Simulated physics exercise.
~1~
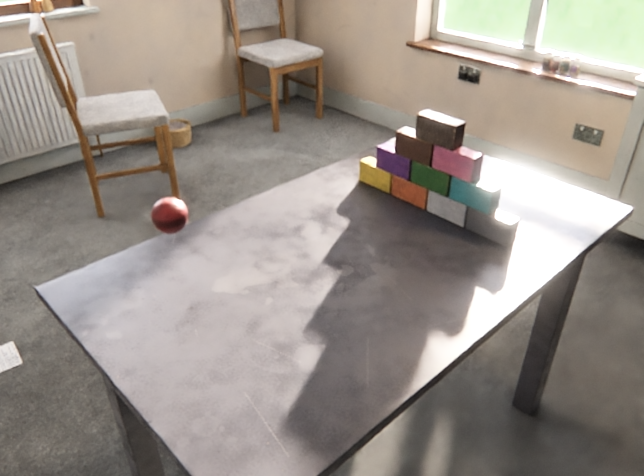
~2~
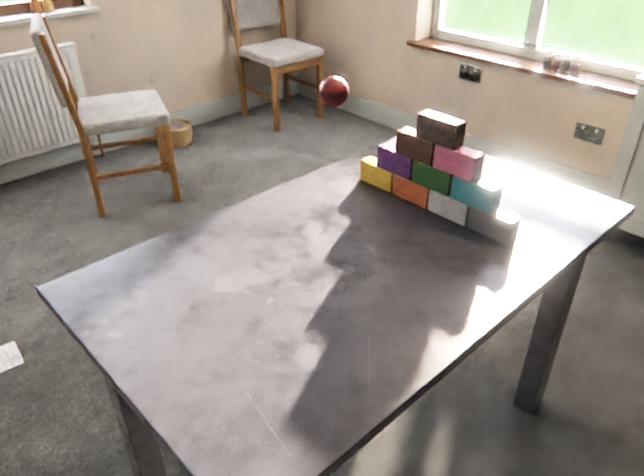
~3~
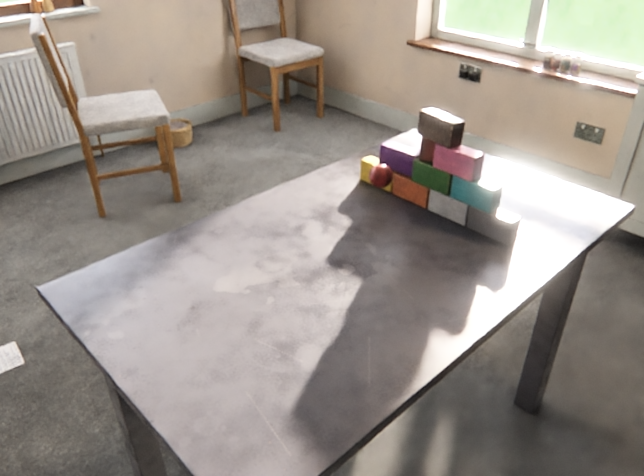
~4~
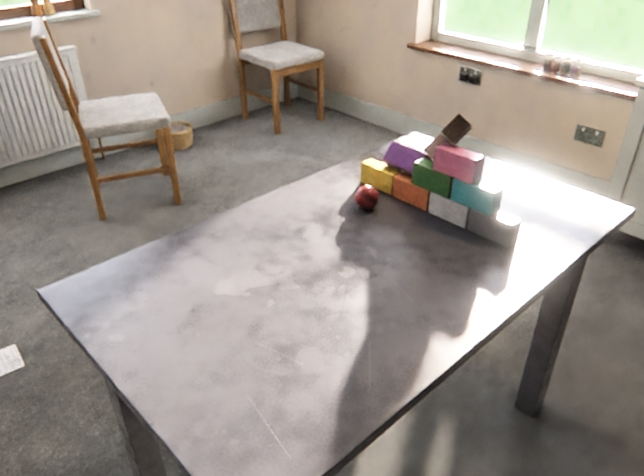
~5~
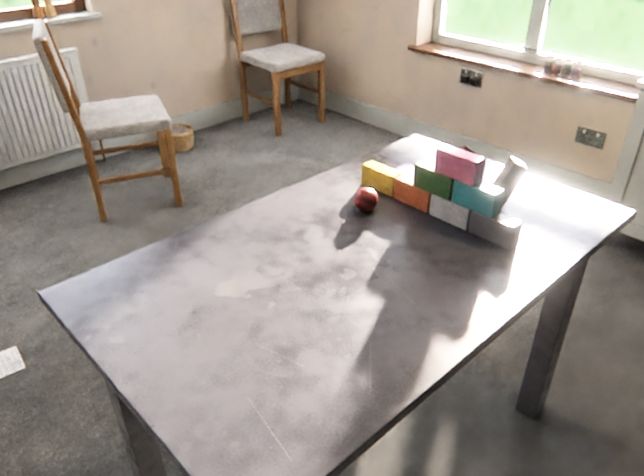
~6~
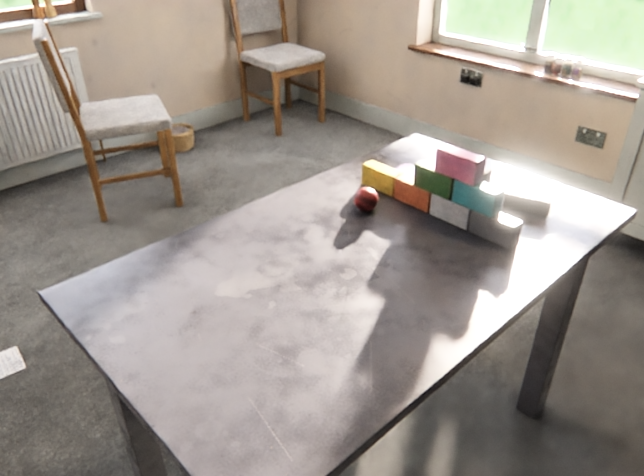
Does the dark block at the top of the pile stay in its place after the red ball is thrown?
No, the dark top block tips over and falls off to the right, ending away from where it started.
